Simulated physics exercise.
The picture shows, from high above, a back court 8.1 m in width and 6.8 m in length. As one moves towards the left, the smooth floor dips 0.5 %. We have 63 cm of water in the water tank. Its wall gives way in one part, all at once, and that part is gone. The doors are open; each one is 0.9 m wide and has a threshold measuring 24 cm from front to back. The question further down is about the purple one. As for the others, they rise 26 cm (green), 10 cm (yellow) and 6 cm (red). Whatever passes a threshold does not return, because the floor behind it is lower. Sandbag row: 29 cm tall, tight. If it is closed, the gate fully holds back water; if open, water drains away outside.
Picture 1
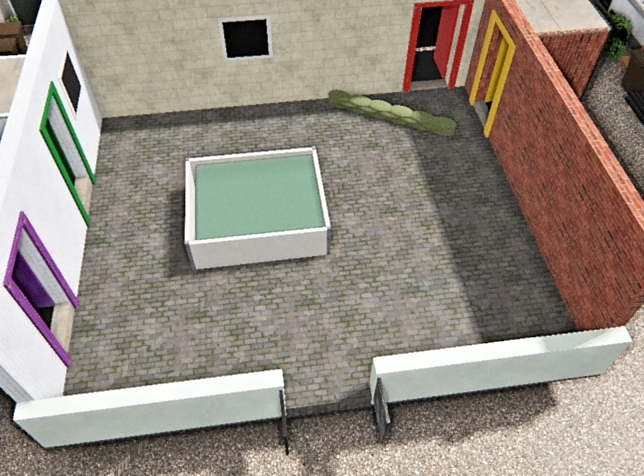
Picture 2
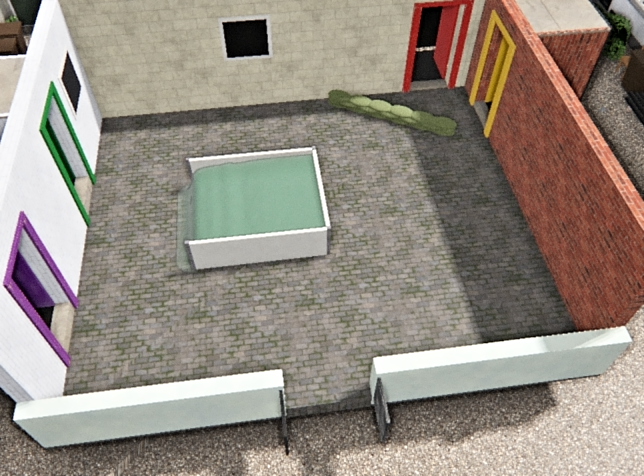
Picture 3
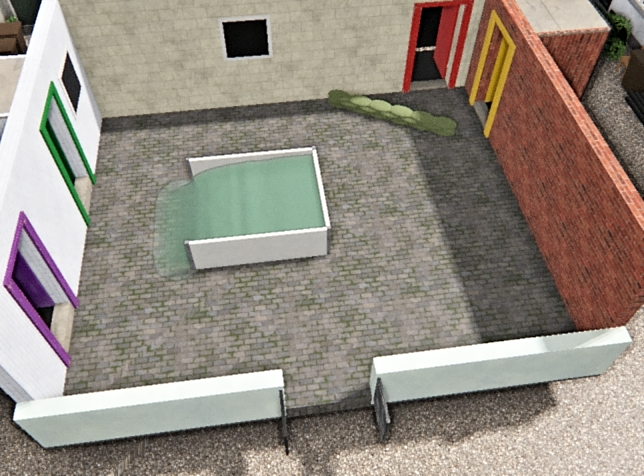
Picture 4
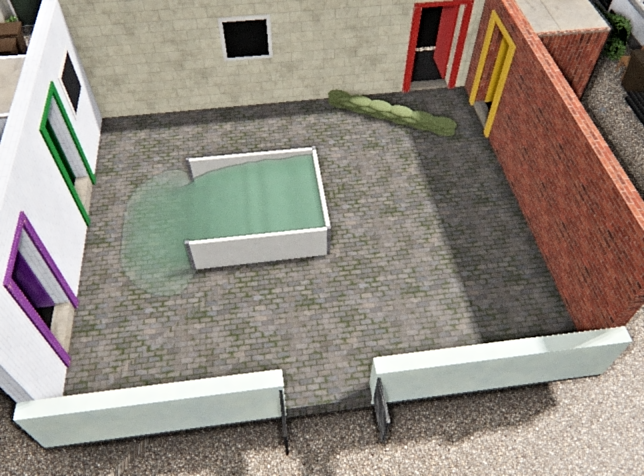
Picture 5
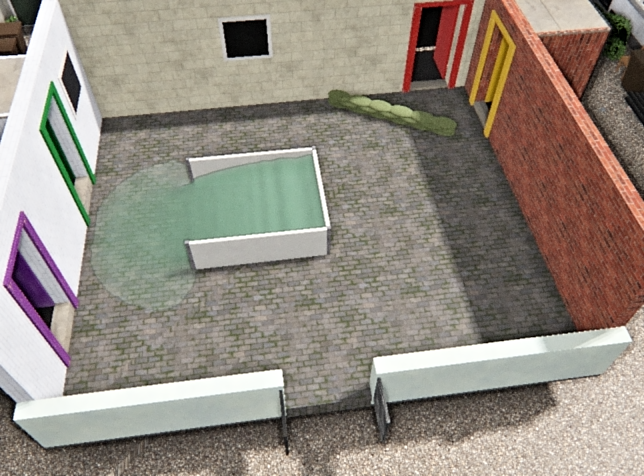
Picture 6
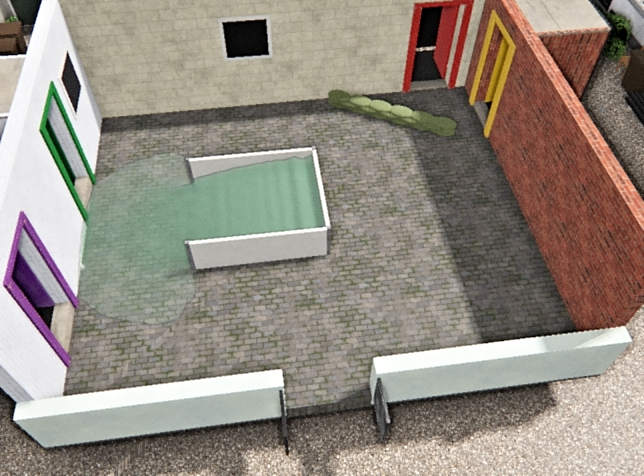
The clip shows a paved courtyard from above with a low walled tank of green water; the tank's left wall disappears, and water pours out leftward, fanning across the paving toward the white wall with green and purple doorways.
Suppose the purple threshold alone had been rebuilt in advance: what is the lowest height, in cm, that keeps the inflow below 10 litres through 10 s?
About 16 cm.
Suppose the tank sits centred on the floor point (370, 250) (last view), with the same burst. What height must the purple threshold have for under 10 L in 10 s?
Then close to 25 cm.
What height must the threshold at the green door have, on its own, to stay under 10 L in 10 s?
At green, about 33 cm.
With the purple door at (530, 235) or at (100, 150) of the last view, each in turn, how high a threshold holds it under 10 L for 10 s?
7.5 and 15 cm.
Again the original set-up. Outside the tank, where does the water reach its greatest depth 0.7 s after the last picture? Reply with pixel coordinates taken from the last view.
(96, 238).
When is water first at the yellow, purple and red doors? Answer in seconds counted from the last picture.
The yellow door at 7.0 seconds, the purple door at 0.3 seconds, the red door at 5.5 seconds.
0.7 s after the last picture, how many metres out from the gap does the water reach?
Close to 3.4 metres, I'd say.
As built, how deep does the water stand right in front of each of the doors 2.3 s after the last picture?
Centimetres: Green = 26, yellow = 0, purple = 17, red = 0.
Then, 0.7 s after the last picture water covers 15 % of the floor, deepest (42 cm) near (96, 238); 16 cm at the purple door, 0 litres in over its 24 cm threshold.
Then, 2.3 s after the last picture water covers 30 % of the floor, deepest (36 cm) near (103, 122); 17 cm at the purple door, 0 litres in over its 24 cm threshold.
Then, 9.3 s after the last picture water covers 95 % of the floor, deepest (10 cm) near (451, 173); 6 cm at the purple door, 0 litres in over its 24 cm threshold.
At the purple door as built, the water peaked near 21 cm, 1.3 s after the last picture.
With a threshold of 14.5 cm, 15 litres would have come in within the 10 s; with 19.5 cm, 2 litres. So under 10 litres takes about 16 cm.
